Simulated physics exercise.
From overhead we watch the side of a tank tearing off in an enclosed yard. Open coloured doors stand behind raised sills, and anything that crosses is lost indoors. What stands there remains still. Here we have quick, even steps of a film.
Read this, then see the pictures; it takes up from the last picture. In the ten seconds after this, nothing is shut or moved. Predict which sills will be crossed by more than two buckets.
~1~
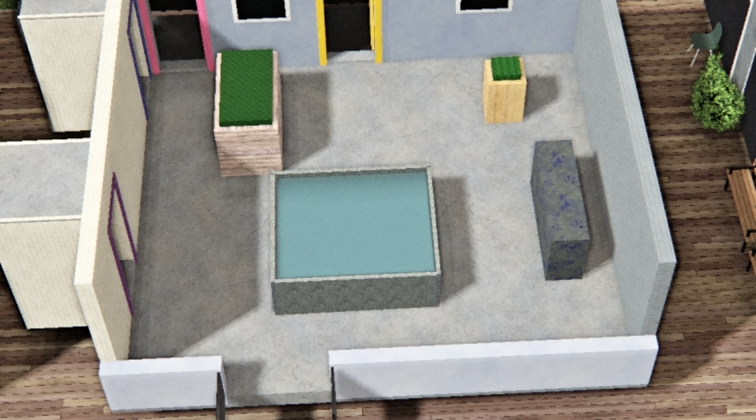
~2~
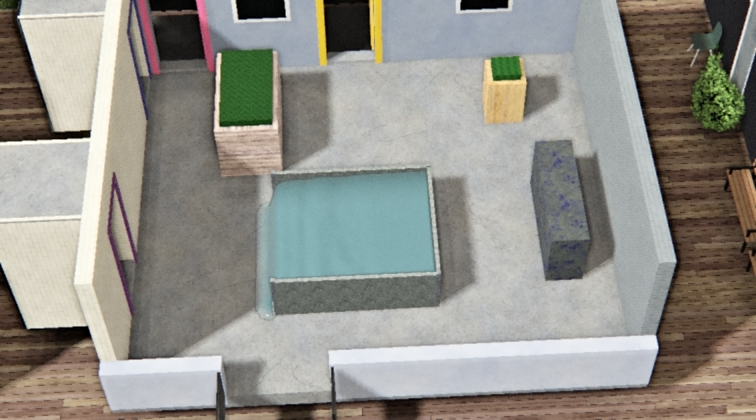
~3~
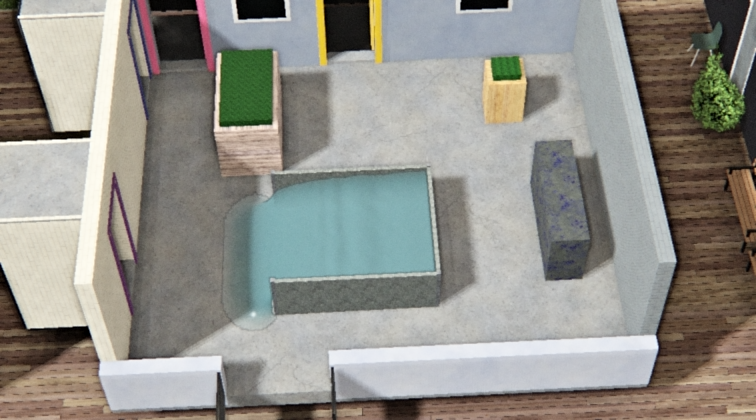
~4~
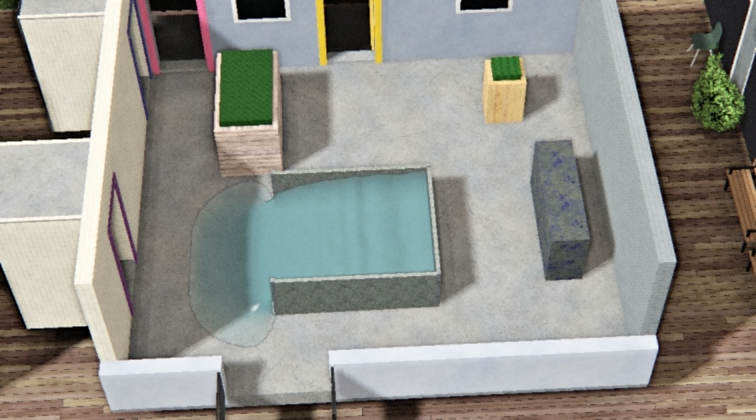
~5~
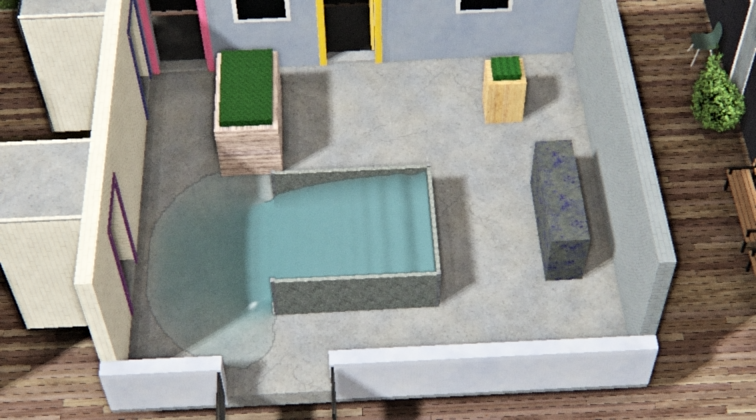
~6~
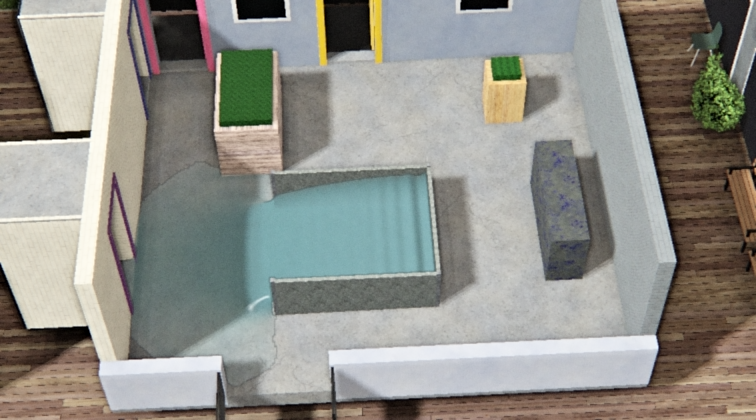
Yellow door: Little enough water. Pink door: Too much water. Purple door: Too much water. Blue door: Too much water.
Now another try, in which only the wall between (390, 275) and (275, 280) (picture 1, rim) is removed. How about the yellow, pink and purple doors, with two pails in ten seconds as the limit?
Against the threshold, the yellow door misses it, the pink door misses it and the purple door misses it.
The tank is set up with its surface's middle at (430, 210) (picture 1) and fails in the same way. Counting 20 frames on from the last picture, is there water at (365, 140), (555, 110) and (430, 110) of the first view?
The first spot ends up left untouched, the second left untouched and the third left untouched.
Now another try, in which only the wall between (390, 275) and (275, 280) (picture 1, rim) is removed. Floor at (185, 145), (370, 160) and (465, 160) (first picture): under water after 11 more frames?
Taking the points in order: Unwetted, unwetted and unwetted.
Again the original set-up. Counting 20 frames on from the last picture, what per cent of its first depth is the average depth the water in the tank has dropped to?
I'd put it at some 18 per cent.
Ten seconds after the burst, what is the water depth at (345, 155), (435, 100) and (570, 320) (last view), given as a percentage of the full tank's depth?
The three come to near 4, 2 and 8 per cent respectively.
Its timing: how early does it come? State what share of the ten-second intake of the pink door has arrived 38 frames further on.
Roughly 80 per cent.
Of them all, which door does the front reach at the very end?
It's the yellow one.
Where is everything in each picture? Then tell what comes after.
The first picture shows still water in the open tank at (353, 225).
In the second picture, the front is at (272, 317), out from the gap at (277, 246).
In the third picture, water pours out at (277, 249) and has run to (247, 200).
In the fourth picture, water pours out at (277, 250) and has run to (230, 339).
In the fifth picture, the front is at (162, 320), out from the gap at (278, 251).
In the sixth picture, the front is at (131, 328), out from the gap at (278, 251).
A moment on, water covers 25 % of the floor; the yellow door not reached, the pink door not reached, the purple door far over two buckets in, the blue door not reached.
Next, water covers 30 % of the floor; the yellow door not reached, the pink door under two buckets in, the purple door far over two buckets in, the blue door wet at the sill, nothing in.
Then, water covers 40 % of the floor; the yellow door wet at the sill, nothing in, the pink door far over two buckets in, the purple door far over two buckets in, the blue door under two buckets in.
Later, water covers 70 % of the floor; the yellow door wet at the sill, nothing in, the pink door far over two buckets in, the purple door far over two buckets in, the blue door over two buckets in.
In the end, water covers 95 % of the floor; the yellow door wet at the sill, nothing in, the pink door far over two buckets in, the purple door far over two buckets in, the blue door over two buckets in.
